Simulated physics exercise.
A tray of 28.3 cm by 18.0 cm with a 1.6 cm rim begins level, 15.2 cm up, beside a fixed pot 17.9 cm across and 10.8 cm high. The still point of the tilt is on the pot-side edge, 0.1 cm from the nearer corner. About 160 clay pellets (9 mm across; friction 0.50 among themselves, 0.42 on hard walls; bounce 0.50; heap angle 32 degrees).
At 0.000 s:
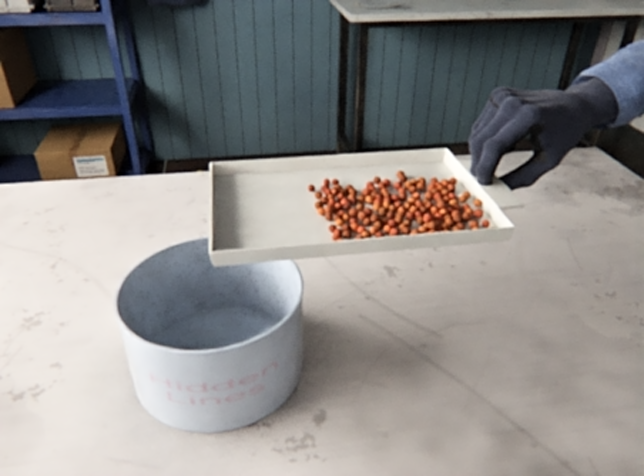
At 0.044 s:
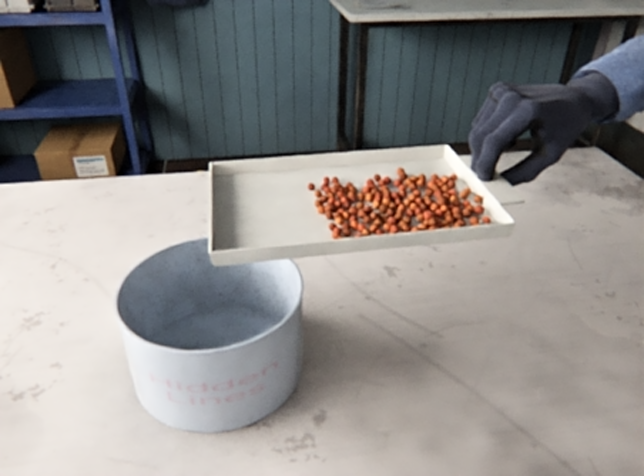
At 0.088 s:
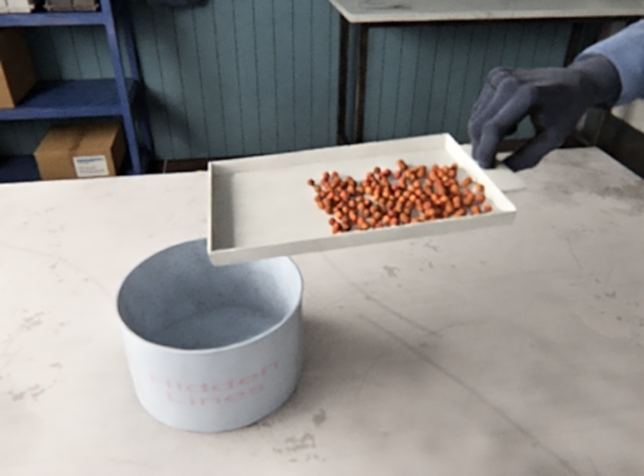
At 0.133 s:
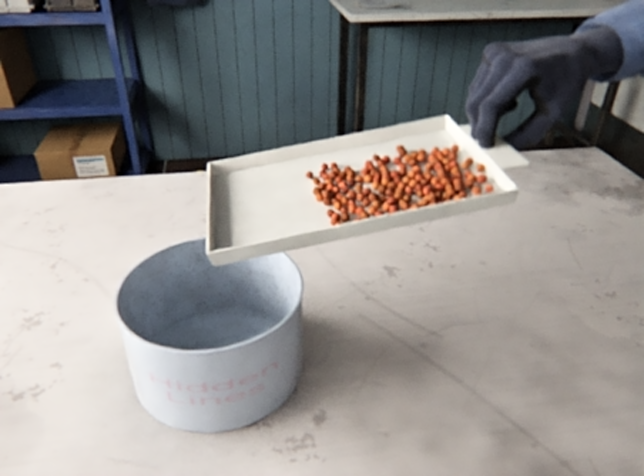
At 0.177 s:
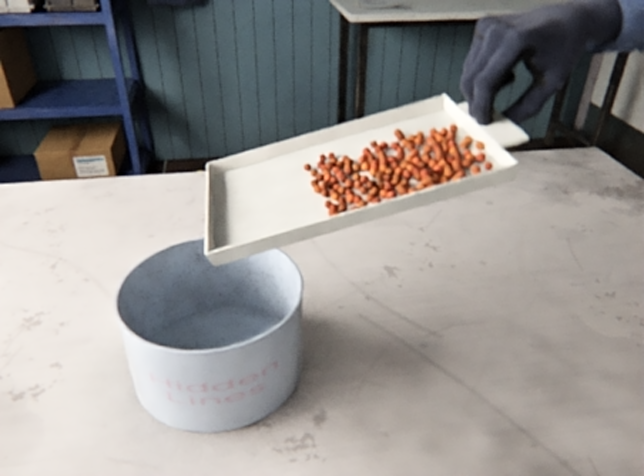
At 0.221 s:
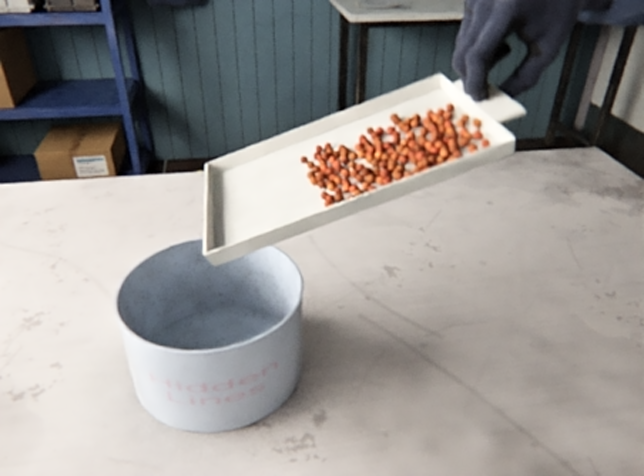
The clip shows a gloved hand at the right end of a shallow white tray of small reddish-brown pellets, raising that end so the tray slopes down leftward above a pale blue-grey pot, while the pellets shift slightly left.
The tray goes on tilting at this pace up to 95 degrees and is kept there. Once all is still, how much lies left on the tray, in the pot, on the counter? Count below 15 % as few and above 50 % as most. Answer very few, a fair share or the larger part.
Tray: Very few, pot: The larger part, counter: A fair share.
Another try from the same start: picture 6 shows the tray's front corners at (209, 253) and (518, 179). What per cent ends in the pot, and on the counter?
Pot 85, counter 15.
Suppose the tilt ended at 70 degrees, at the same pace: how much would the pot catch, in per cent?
Then about 40 per cent.
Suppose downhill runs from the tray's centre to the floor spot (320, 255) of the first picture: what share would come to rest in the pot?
Some 50 per cent.
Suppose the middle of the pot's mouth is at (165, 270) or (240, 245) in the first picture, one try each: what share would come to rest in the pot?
Some 90 and 50 per cent.
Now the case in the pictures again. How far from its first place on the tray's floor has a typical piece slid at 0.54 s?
Roughly 11 cm.
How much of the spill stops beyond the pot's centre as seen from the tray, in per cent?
About 100 per cent.
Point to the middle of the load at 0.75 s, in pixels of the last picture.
At about (181, 230).
Then, at 0.54 s, tilt 57 degrees; the tray holds 100 %, the pot 0 %.
After 0.75 s, tilt 81 degrees; the tray holds 50 %, the pot 20 %.
After 1.08 s, tilt 95 degrees; the tray holds 20 %, the pot 55 %.
In the end, at 2.3 s, tray 0 %, pot 70 %, counter 30 %.
